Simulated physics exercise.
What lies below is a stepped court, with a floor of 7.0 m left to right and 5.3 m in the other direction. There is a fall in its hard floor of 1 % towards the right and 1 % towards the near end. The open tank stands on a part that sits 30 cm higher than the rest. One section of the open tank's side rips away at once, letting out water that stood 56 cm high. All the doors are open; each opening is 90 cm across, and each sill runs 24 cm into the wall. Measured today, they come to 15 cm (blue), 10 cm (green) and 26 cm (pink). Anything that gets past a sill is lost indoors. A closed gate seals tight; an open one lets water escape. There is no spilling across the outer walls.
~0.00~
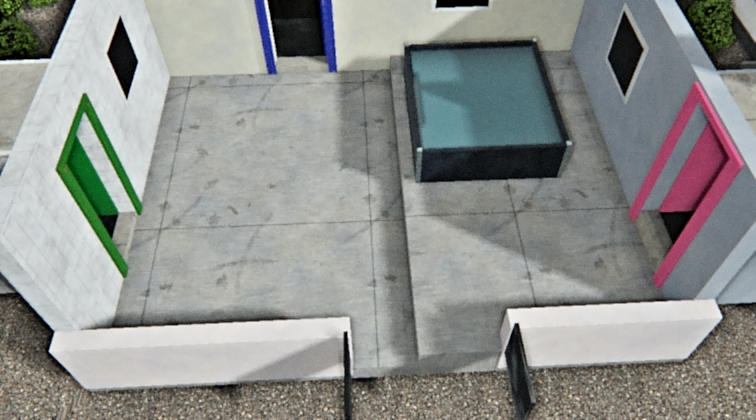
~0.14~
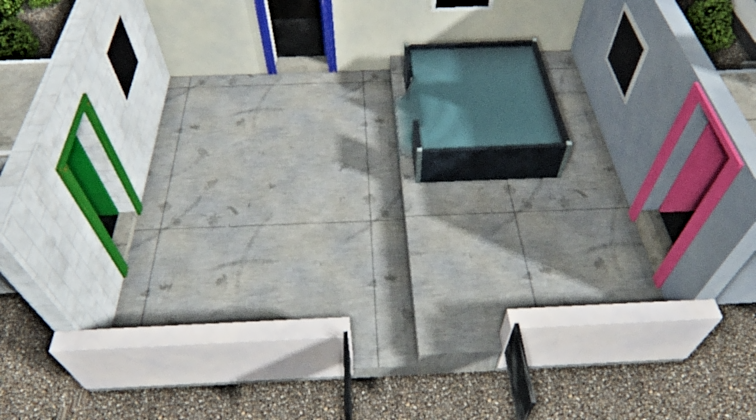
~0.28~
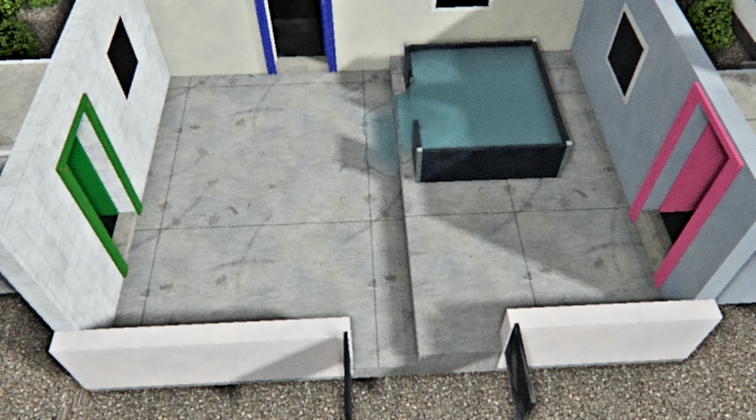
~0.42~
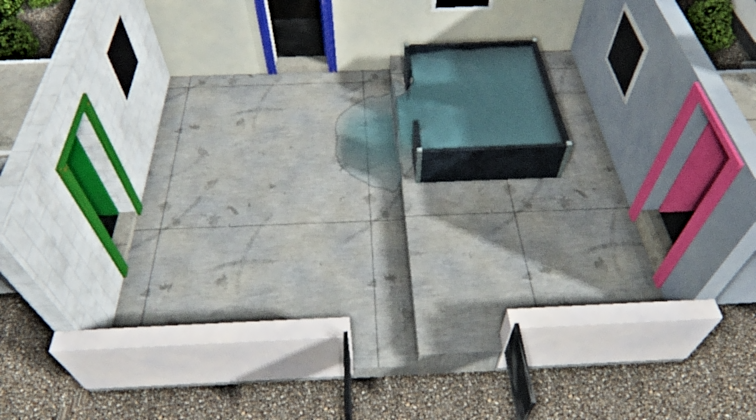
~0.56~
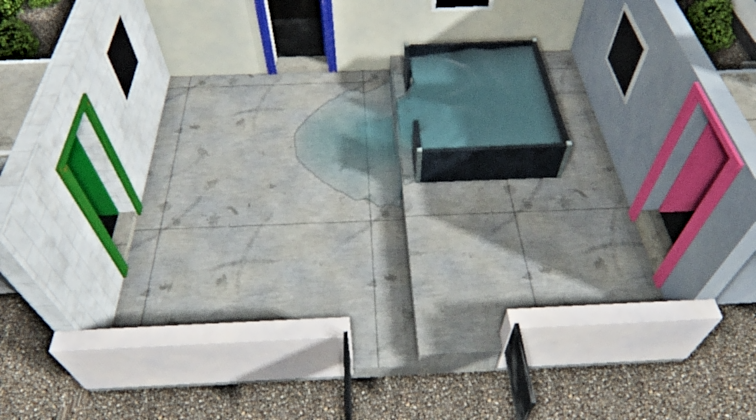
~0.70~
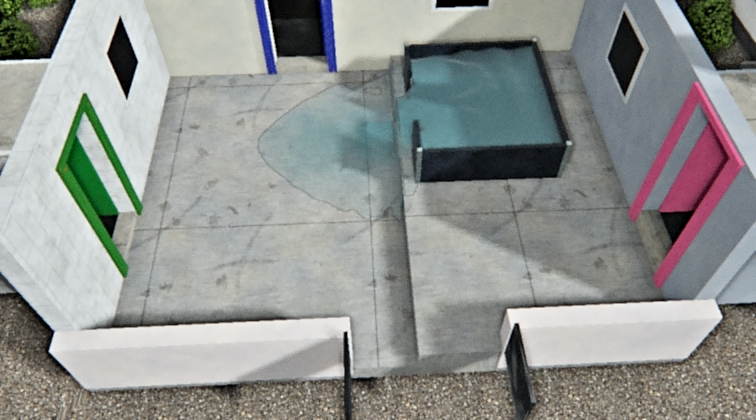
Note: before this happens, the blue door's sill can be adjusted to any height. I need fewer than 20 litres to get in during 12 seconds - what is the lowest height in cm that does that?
I would say 7.5 cm is just enough.
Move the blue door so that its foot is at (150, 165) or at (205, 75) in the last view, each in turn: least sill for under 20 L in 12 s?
About 17 and 18 cm.
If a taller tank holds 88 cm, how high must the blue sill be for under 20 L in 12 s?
Something near 15 cm should do.
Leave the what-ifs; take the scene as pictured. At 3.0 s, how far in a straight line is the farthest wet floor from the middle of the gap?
About 5.4 m.
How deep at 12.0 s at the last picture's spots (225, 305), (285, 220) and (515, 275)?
9, 5 and 0 cm, respectively.
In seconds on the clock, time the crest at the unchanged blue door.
Peak time: About 5.5 s.
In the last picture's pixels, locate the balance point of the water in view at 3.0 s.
Near (355, 147).
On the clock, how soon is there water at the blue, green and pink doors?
Arrival: Blue 1.2 s, green 1.8 s, pink not in the 12 s.
After 1.4 s water covers 35 % of the floor, deepest (32 cm) near (405, 124); 2 cm at the blue door, 0 litres in over its 15 cm sill.
After 3.0 s water covers 50 % of the floor, deepest (30 cm) near (211, 84); 8 cm at the blue door, 0 litres in over its 15 cm sill.
After 12.0 s water covers 65 % of the floor, deepest (15 cm) near (409, 308); 8 cm at the blue door, 0 litres in over its 15 cm sill.
At the blue door as built, the water arrived by 1.3 s and peaked near 11 cm at 5.4 s.
Run again over the same 12 s with other heights there, 35 litres in over 6 cm, 11 litres over 8.5 cm. The limit of 20 litres is kept from about 7.5 cm up.
